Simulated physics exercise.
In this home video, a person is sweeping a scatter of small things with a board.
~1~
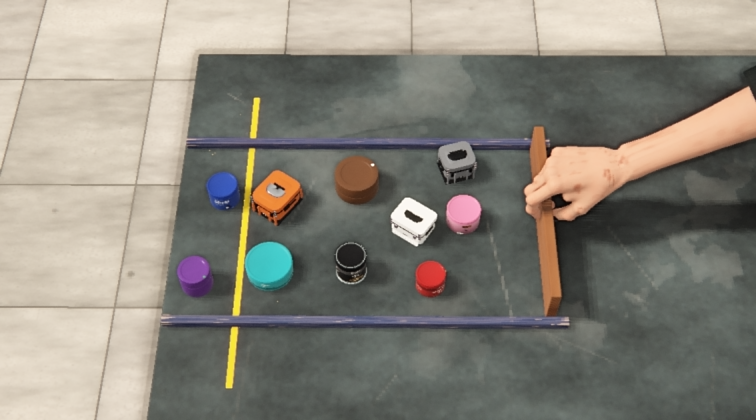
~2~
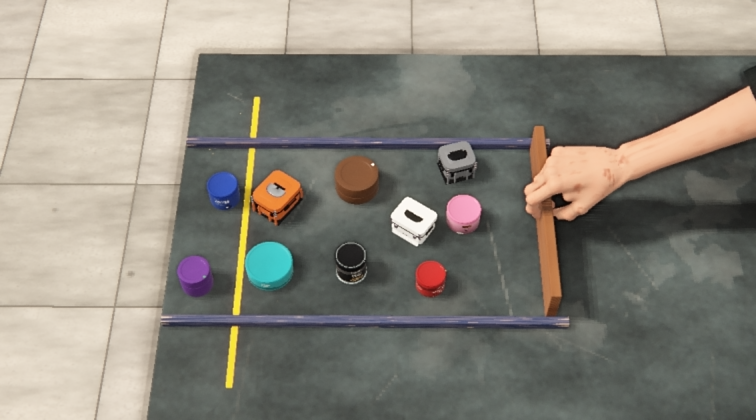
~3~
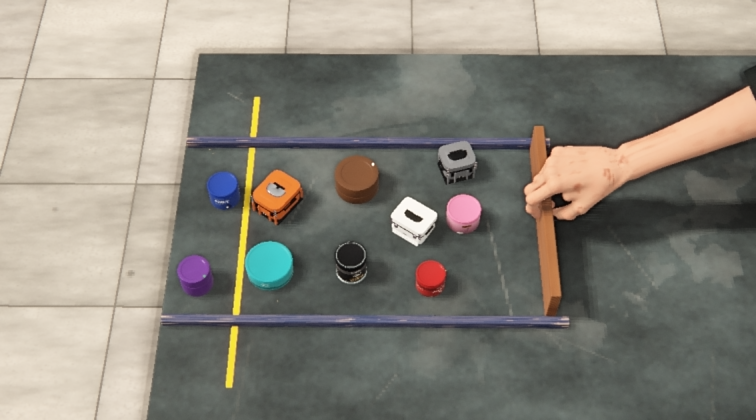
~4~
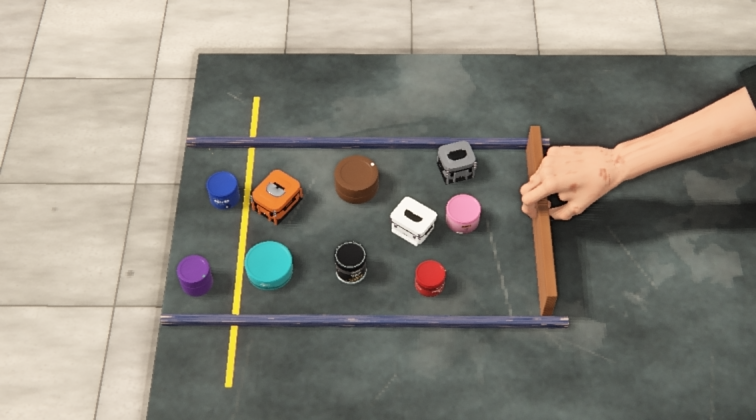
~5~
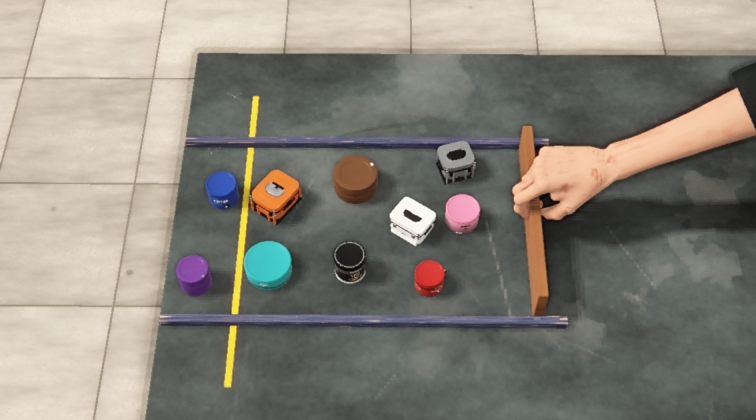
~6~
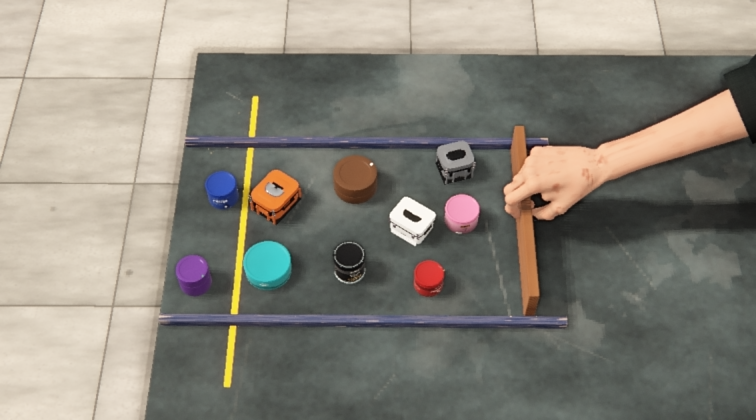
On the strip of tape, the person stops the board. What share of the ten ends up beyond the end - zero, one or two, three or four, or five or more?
Drops: A single one or a pair.
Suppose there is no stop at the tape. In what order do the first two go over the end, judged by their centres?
Earliest is the purple lid; next is the blue tub.
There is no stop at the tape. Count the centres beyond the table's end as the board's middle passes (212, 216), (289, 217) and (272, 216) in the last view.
In that order 4, 0 and 0.
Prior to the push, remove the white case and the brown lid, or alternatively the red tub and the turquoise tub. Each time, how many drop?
Result: 1, then 1.
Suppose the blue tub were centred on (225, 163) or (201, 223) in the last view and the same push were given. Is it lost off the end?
First spot: Safe; second: Gone.
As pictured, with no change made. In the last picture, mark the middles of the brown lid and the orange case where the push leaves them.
Looks like one lands around (224, 181), and the other around (192, 207).
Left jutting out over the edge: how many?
The number is 2.
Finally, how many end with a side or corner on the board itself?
It adds up to 6.
Early on, none off yet; purple lid at rest near (194, 276); blue tub at rest near (222, 190); turquoise tub at rest near (268, 266).
A while later, none off yet; purple lid moving near (183, 278); blue tub travelled a little near (212, 188); turquoise tub travelled about its own width near (217, 260).
Finally, the number that fall off is one or two; lost, blue tub and purple lid.
